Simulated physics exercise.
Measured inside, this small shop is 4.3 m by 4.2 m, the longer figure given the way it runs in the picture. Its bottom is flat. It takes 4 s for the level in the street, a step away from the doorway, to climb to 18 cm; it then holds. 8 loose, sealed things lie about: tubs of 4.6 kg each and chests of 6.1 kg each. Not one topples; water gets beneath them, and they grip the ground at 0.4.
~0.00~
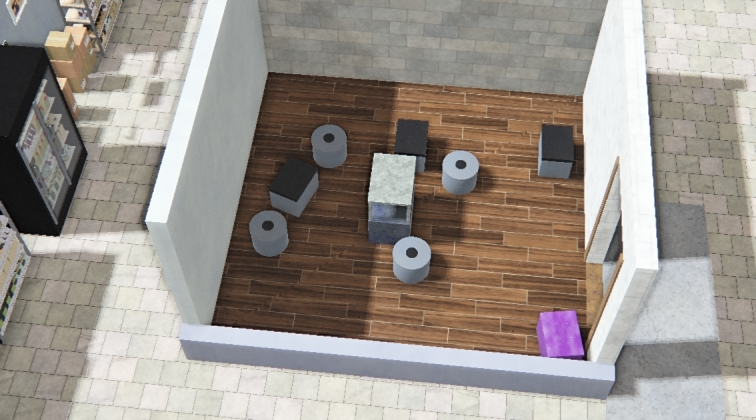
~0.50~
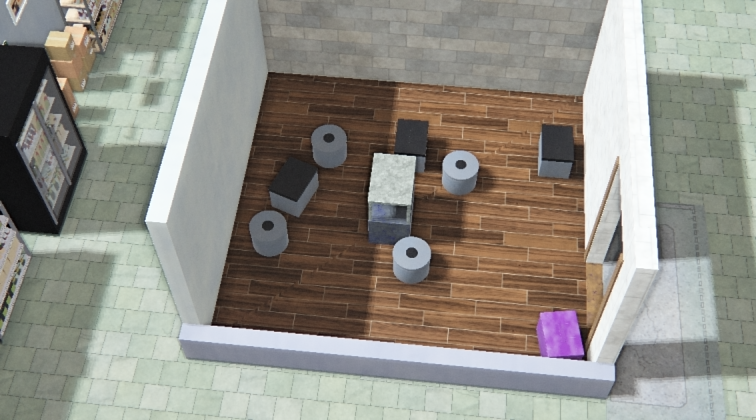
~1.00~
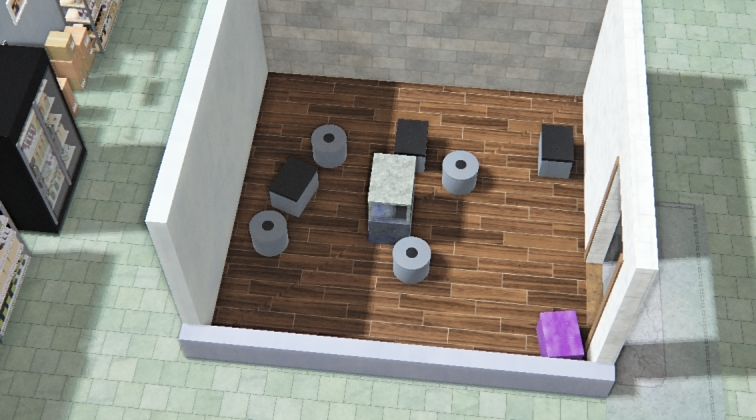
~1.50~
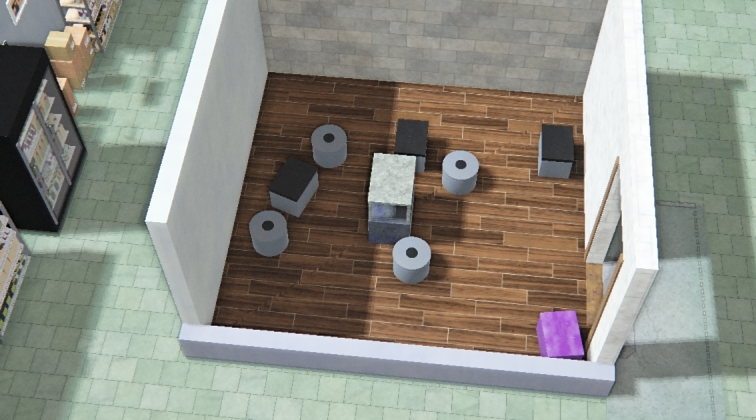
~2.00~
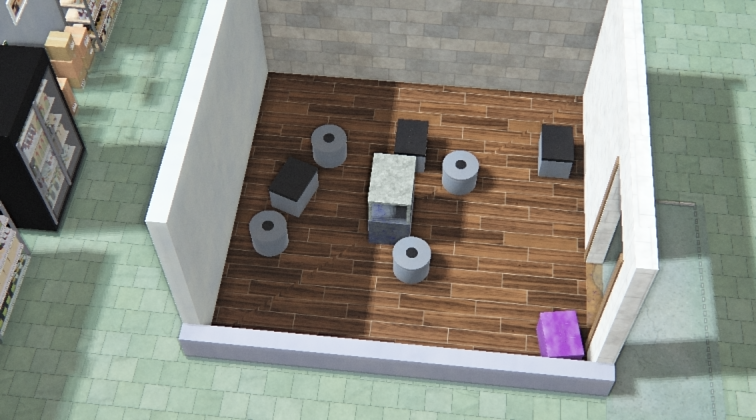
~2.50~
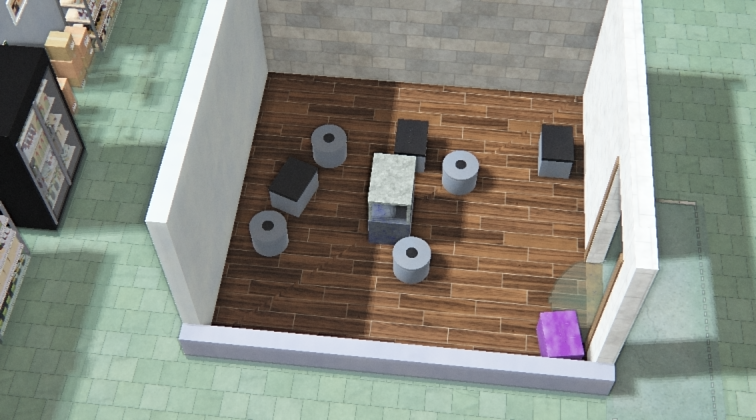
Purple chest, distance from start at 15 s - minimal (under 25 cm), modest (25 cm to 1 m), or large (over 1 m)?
Result: Long displacement.
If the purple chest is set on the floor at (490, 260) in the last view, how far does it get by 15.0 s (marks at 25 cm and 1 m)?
Result: It drifts a great deal.
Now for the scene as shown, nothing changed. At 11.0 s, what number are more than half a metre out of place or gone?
The count is 7.
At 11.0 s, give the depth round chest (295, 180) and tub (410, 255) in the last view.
Close to 6 and 8 centimetres.
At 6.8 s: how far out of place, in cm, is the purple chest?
Displacement by then near 200 cm.
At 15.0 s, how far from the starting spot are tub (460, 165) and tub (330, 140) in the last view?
140 cm and 150 cm respectively.
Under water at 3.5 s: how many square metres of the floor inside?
2.0 m2.
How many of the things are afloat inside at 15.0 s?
It comes to 8 of them.
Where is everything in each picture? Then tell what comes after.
In the first frame, the purple chest at (562, 333) rests on the ground; 0.0 m2 under water; 0 of 8 have shifted.
In the second frame, the purple chest at (562, 333) rests on the ground; water covers 0.0 m2; 0 of 8 have shifted.
In the third frame, the purple chest at (562, 333), on the bottom; 0.0 m2 under water; 0 of 8 have shifted.
In the fourth frame, the purple chest at (562, 333), on the bottom; water covers 0.0 m2; 0 of 8 have shifted.
In the fifth frame, the purple chest at (562, 333) rests on the ground; 0.0 m2 under water; 0 of 8 have shifted.
In the sixth frame, the purple chest at (562, 333) rests on the ground; 0.3 m2 under water; 0 of 8 have shifted.
After 3.5 s the purple chest is near (561, 334), 0.0 m from its start, aground; 0 afloat.
After 6.8 s the purple chest is near (397, 313), 1.8 m from its start, afloat; 2 afloat.
After 11.0 s the purple chest is near (273, 152), 4.2 m from its start, afloat; 7 afloat.
After 15.0 s the purple chest is near (319, 129), 4.0 m from its start, afloat; 8 afloat.
